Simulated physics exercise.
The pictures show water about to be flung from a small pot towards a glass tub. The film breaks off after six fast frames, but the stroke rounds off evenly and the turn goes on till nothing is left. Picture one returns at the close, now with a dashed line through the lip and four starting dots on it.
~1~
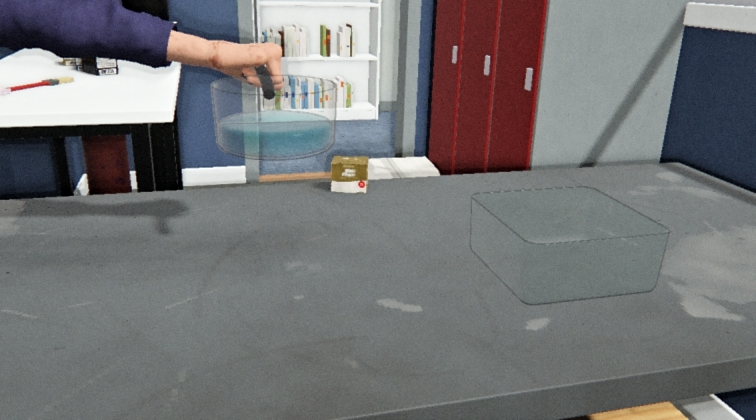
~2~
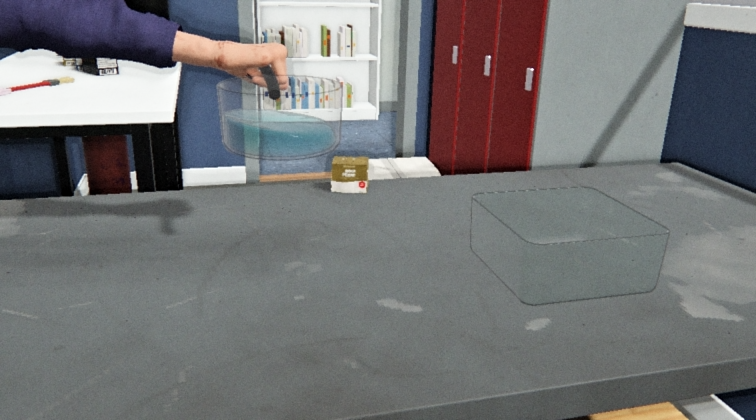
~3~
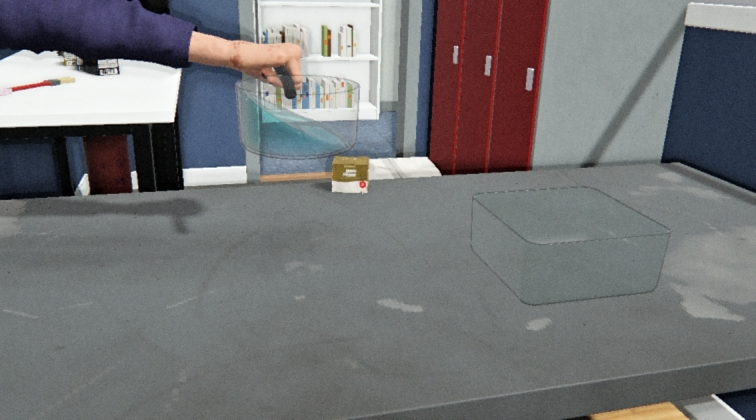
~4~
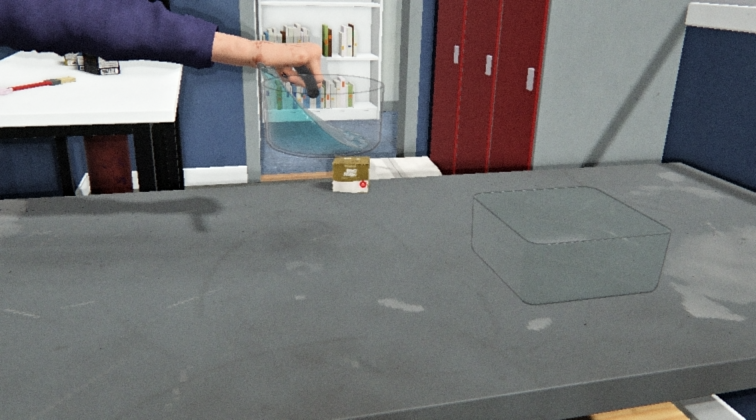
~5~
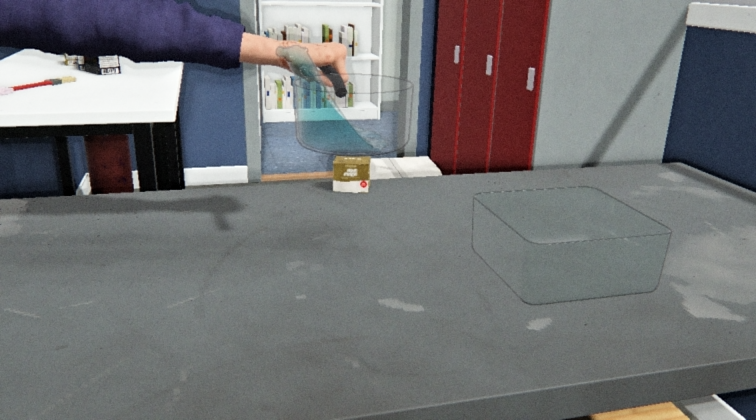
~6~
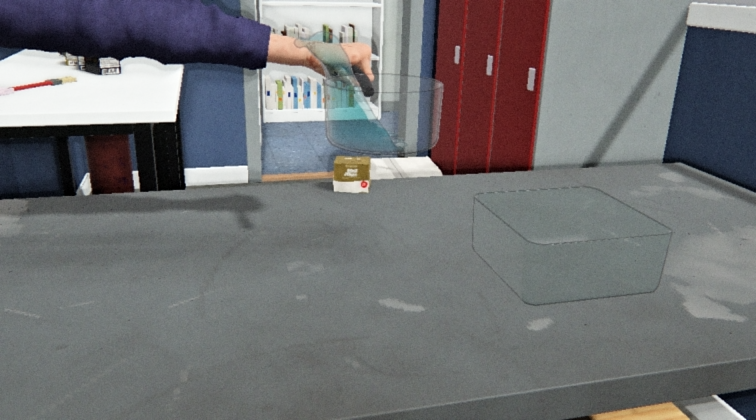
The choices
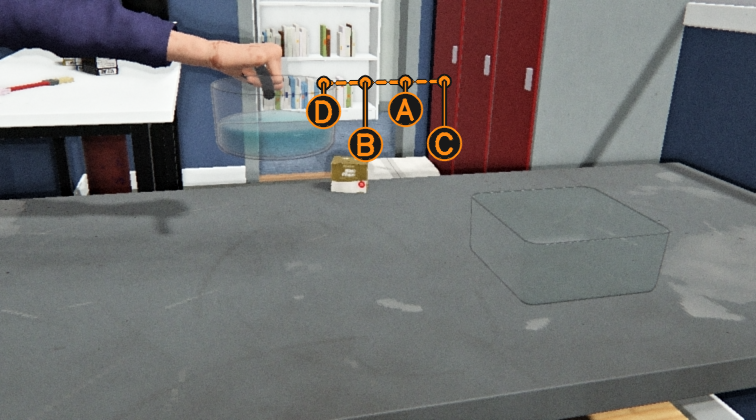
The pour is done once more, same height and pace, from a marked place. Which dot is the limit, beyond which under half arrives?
B.
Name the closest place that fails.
D.
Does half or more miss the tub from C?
No, not at all.
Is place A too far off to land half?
No.
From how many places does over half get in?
Three of the four.
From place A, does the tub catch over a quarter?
Yes.
On the marked copy, A at (405, 81); B at (365, 82); C at (444, 81); D at (323, 83).
Choosing A, about 68 % lands in the tub, 3 % falls short and 29 % goes beside or beyond.
Choosing B, about 67 % lands in the tub, 11 % falls short and 22 % goes beside or beyond.
Choosing C, about 65 % lands in the tub, 3 % falls short and 32 % goes beside or beyond.
Choosing D, about 24 % lands in the tub, 60 % falls short and 15 % goes beside or beyond.
